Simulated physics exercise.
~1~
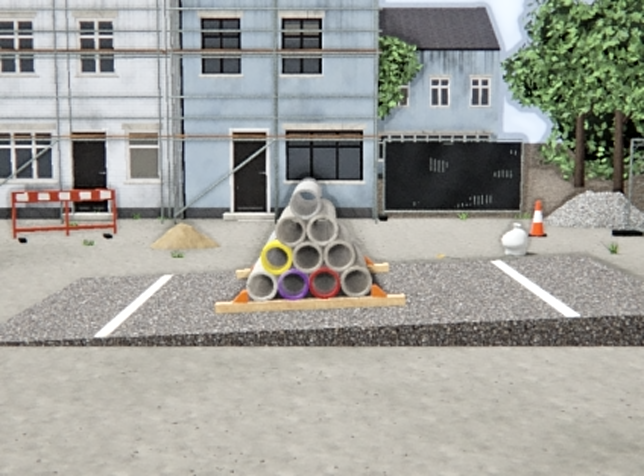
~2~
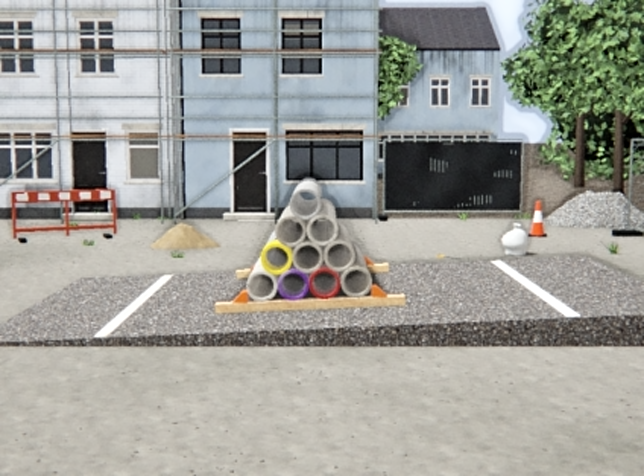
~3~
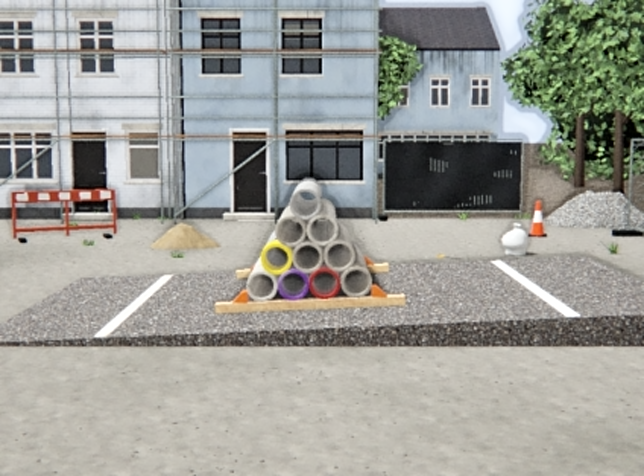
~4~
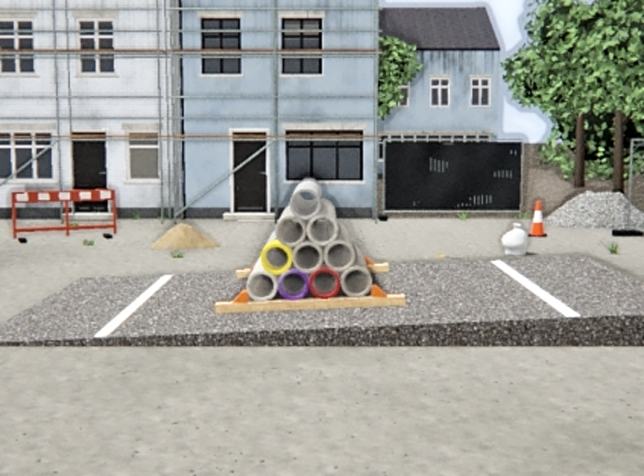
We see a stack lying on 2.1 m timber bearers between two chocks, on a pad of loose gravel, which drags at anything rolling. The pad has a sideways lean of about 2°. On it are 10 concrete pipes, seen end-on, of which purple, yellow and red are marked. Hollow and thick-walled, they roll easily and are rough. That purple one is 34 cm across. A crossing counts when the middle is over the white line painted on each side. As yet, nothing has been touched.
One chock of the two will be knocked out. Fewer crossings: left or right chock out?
Go with the right side.
Chock on the left freed, after 2.8 s, purple is on the bearers, 25 cm from the bearers' left end, rolling left; yellow is off the bearers, 55 cm short of the left line, rolling left; red is on the bearers, 90 cm from the bearers' right end; 1 over a line so far.
Chock on the left freed, at the end, purple is past the left line; yellow is past the left line; red is off the bearers, 75 cm short of the left line; 5 over a line so far.
Chock on the right freed, after 0.7 s, purple is on the bearers, 85 cm from the bearers' left end; yellow is up on others, 70 cm from the bearers' left end; red is on the bearers, 85 cm from the bearers' right end; 0 over a line so far.
Chock on the right freed, at the end, purple is on the bearers, 85 cm from the bearers' left end; yellow is up on others, 70 cm from the bearers' left end; red is on the bearers, 85 cm from the bearers' right end; 0 over a line so far.
